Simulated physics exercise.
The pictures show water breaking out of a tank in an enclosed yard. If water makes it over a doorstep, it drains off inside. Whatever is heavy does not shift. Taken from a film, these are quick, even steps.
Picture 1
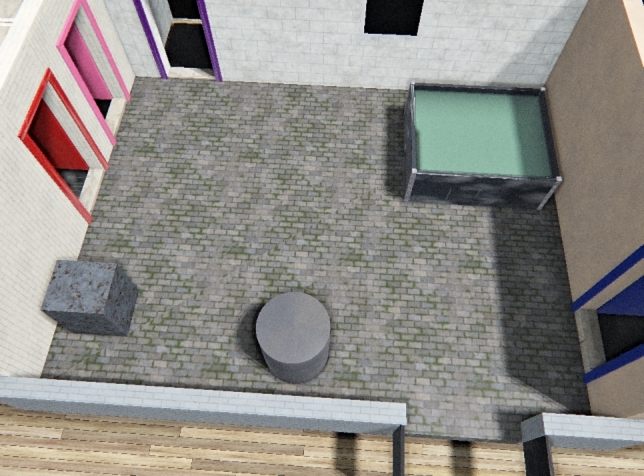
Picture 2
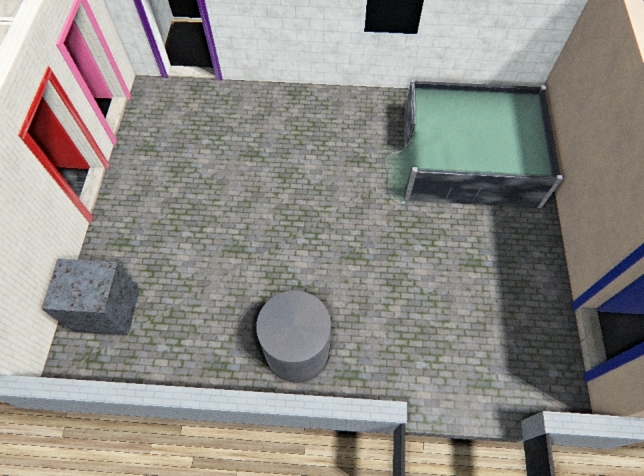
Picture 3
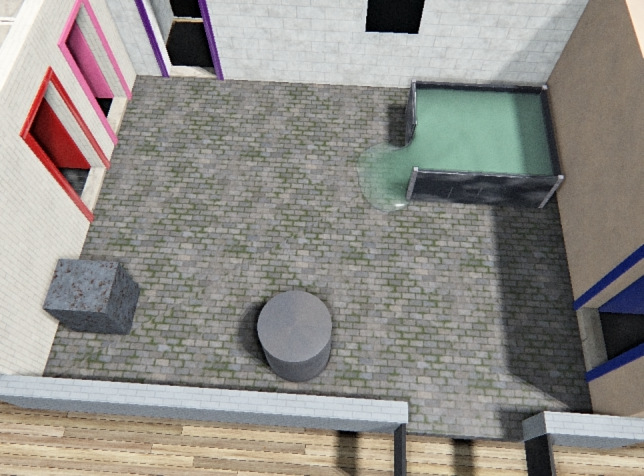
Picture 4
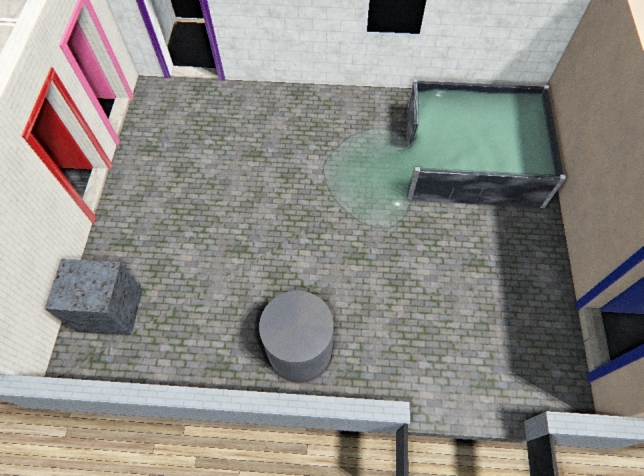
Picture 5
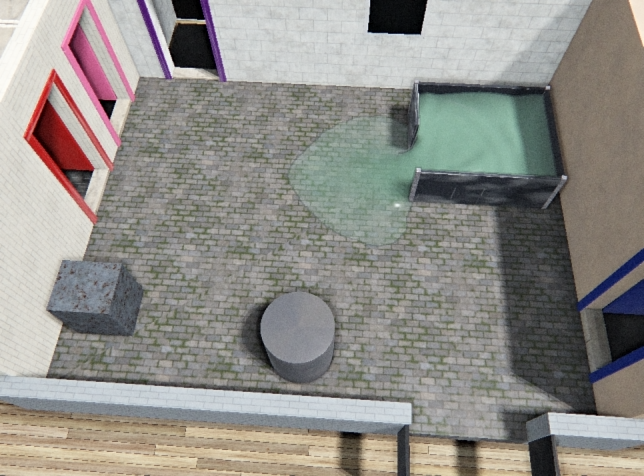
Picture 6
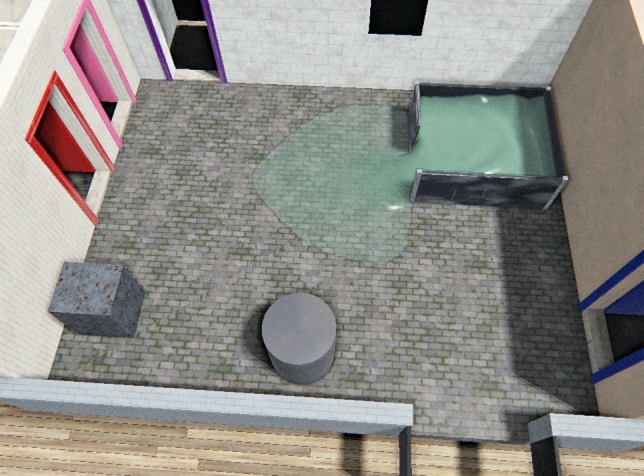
In a walled yard with a paved floor, greenish water sat still in a tank at the right, then poured out through a gap in its left side and spread leftward across the paving.
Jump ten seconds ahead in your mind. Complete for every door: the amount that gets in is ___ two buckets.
Purple door: More than; pink door: More than; red door: More than; blue door: At most.
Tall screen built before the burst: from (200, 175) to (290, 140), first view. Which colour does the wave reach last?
Final one: The blue one.
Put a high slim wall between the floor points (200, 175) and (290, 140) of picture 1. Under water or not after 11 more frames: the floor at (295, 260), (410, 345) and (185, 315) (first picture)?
In turn: Awash, dry, under water.
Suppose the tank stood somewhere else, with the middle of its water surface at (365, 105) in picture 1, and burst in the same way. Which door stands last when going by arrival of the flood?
The blue one.
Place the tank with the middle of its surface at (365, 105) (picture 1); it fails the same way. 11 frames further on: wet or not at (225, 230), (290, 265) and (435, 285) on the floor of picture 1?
The first spot ends up sodden, the second left untouched and the third left untouched.
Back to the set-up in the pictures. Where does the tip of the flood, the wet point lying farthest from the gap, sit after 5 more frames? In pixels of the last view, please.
The front should reach about (126, 199).
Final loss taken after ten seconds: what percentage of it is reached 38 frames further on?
Near 75 in a hundred.
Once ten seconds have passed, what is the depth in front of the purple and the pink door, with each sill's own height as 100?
Respectively about 160 and 90 per cent.
A moment on, water covers 40 % of the floor; the purple door not reached, the pink door not reached, the red door not reached, the blue door not reached.
Next, water covers 55 % of the floor; the purple door wet at the sill, nothing in, the pink door wet at the sill, nothing in, the red door under two buckets in, the blue door not reached.
Then, water covers 60 % of the floor; the purple door under two buckets in, the pink door over two buckets in, the red door over two buckets in, the blue door not reached.
Later, water covers 65 % of the floor; the purple door over two buckets in, the pink door far over two buckets in, the red door far over two buckets in, the blue door not reached.
In the end, water covers 80 % of the floor; the purple door over two buckets in, the pink door far over two buckets in, the red door far over two buckets in, the blue door wet at the sill, nothing in.
